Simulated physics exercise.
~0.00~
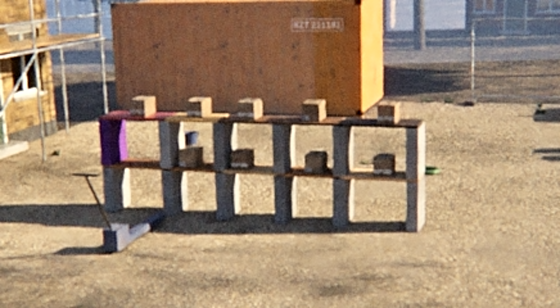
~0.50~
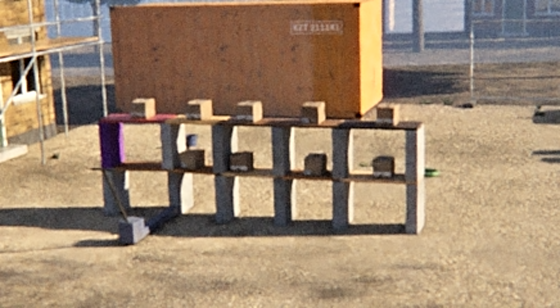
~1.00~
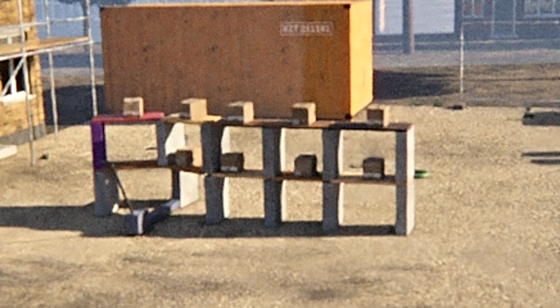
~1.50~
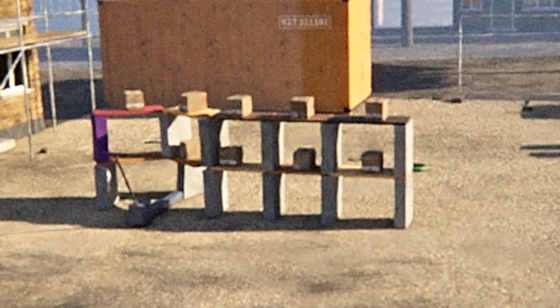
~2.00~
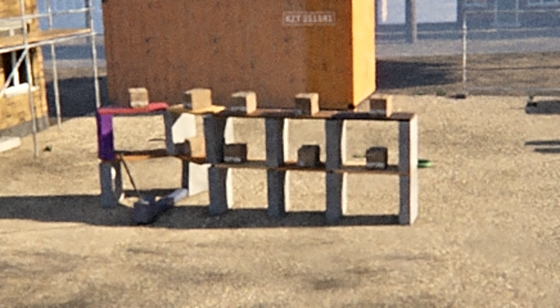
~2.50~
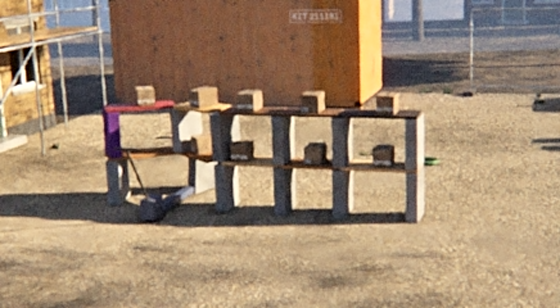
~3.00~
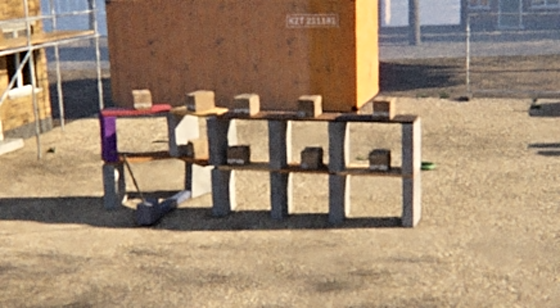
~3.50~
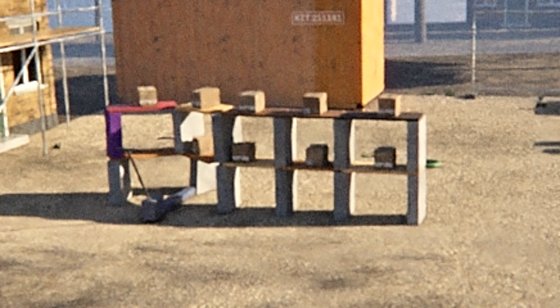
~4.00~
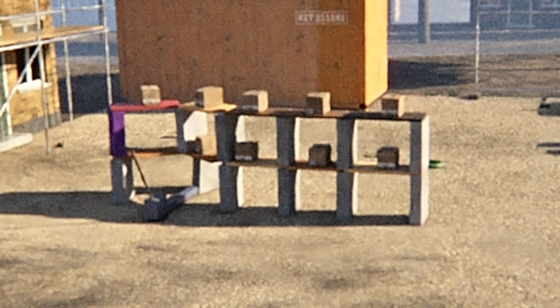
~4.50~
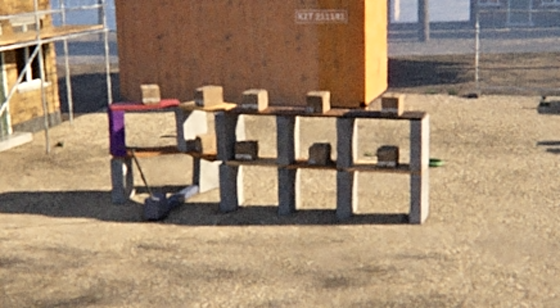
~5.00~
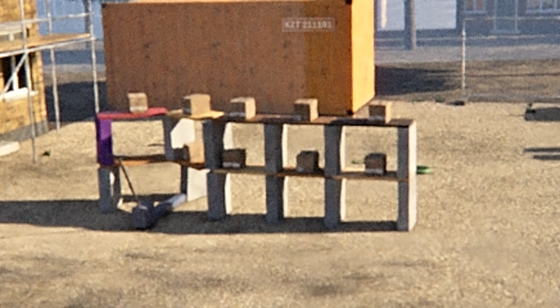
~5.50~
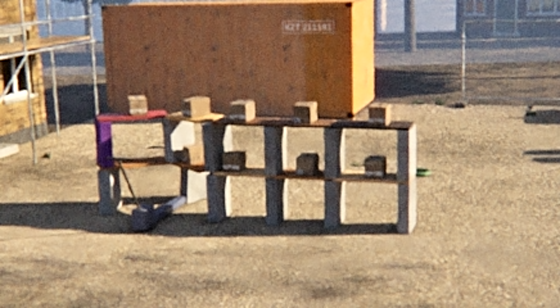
A low grey jack slides into the base of a makeshift block-and-board rack, shifting lower blocks slightly, and everything stays standing.
